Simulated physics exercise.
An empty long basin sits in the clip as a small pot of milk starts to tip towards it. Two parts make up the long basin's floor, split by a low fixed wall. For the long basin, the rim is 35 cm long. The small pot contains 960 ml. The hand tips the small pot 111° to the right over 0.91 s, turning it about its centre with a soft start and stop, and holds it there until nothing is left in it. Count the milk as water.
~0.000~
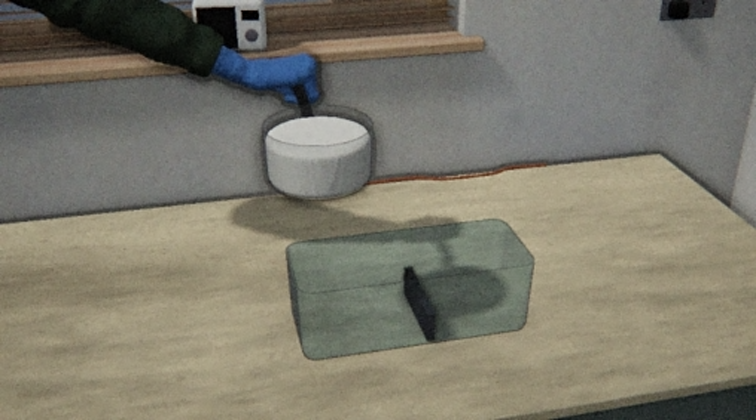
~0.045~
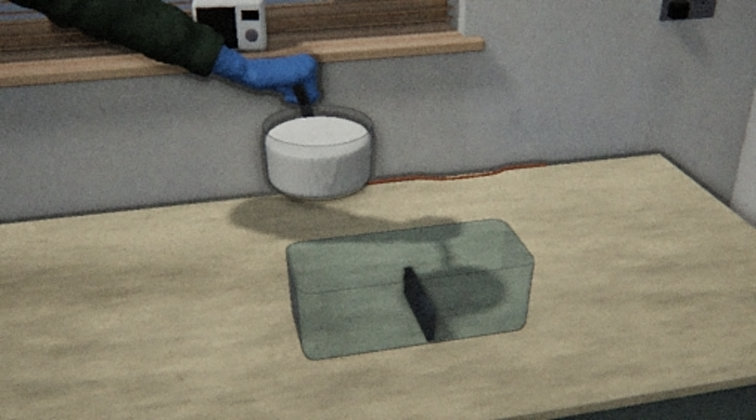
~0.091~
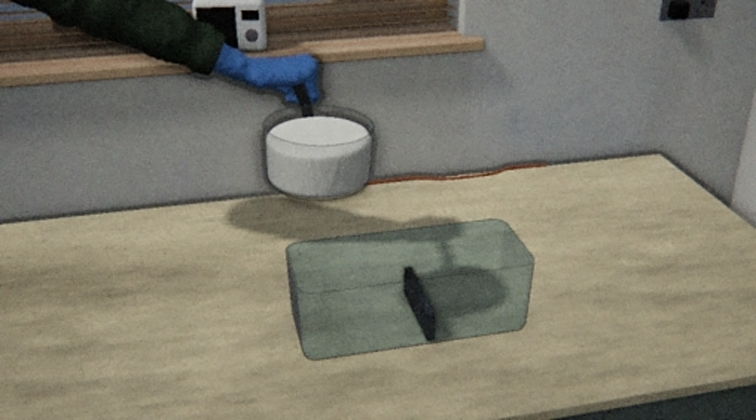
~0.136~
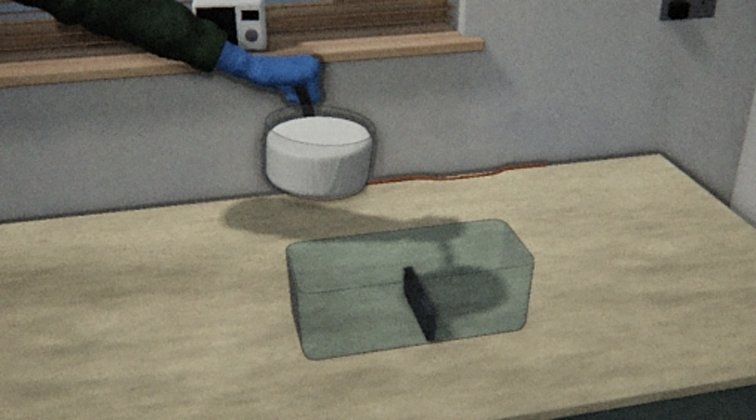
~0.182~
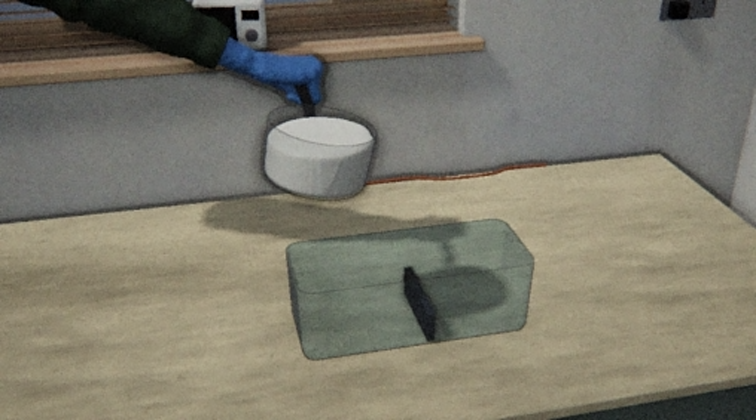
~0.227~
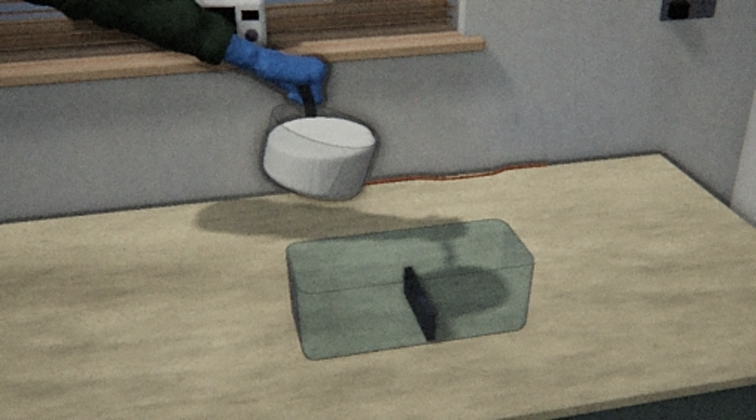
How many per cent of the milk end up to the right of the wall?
About 50 per cent.
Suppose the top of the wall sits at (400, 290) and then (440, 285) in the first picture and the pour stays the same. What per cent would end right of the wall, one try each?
One try each: Around 70 percent and then around 10 percent.
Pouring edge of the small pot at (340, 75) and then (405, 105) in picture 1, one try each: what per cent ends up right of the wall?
Around 20 per cent first, around 85 per cent next.
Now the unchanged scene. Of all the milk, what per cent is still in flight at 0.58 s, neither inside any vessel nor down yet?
Share: Roughly 40 per cent.
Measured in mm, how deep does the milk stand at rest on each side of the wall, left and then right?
About 18 mm left, about 24 mm right.
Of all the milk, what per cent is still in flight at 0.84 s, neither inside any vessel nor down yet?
In-air share: About 12 %.
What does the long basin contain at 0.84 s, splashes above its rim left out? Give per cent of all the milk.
82 per cent or thereabouts.
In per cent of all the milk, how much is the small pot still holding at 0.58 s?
Around 48 percent.
After 0.58 s the tilt is 79° and 49 per cent is still to pour, 3 is left of the wall and 7 right of it.
After 0.84 s the tilt is 109° and 7 per cent is still to pour, 32 is left of the wall and 50 right of it.
After 1.11 s the tilt is 111° and 0 per cent is still to pour, 48 is left of the wall and 50 right of it.
After 1.41 s the tilt is 111° and 0 per cent is still to pour, 48 is left of the wall and 50 right of it.
In the end 48 per cent lies left of the wall, 50 right of it and 1 outside.
